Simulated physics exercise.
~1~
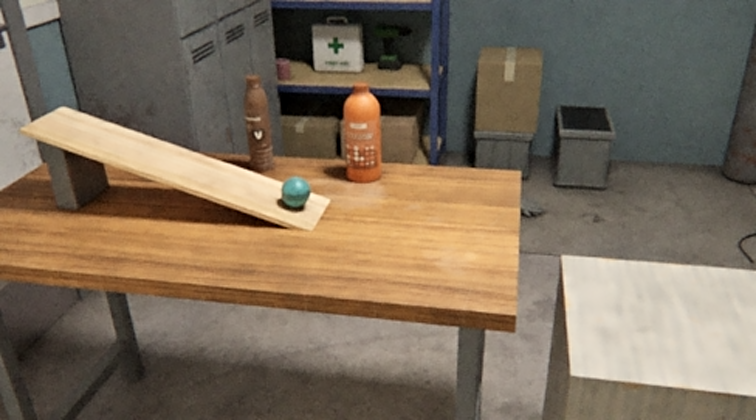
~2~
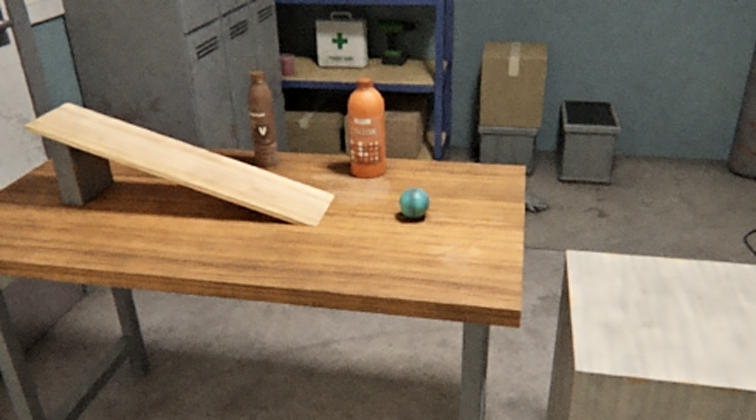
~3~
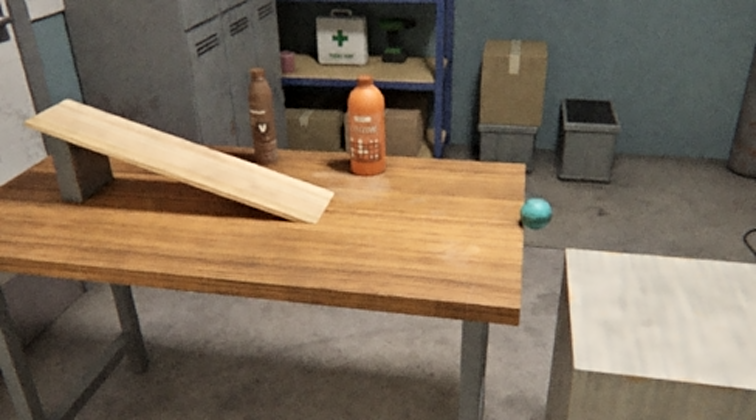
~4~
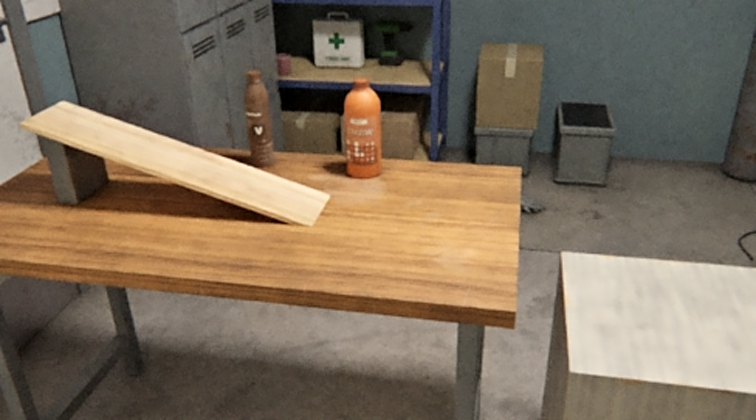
The clip opens on a wooden table in a storage room, with a turquoise ball near the lower end of a plank ramp, and a brown bottle and an orange bottle standing behind it. The ball leaves the ramp and rolls right across the tabletop, passing in front of the orange bottle. It then travels beyond the table's right edge, out over the gap before a lower, pale top. By the end, the ball has dropped out of sight into the gap, missing the far top, while both bottles still stand in their places.
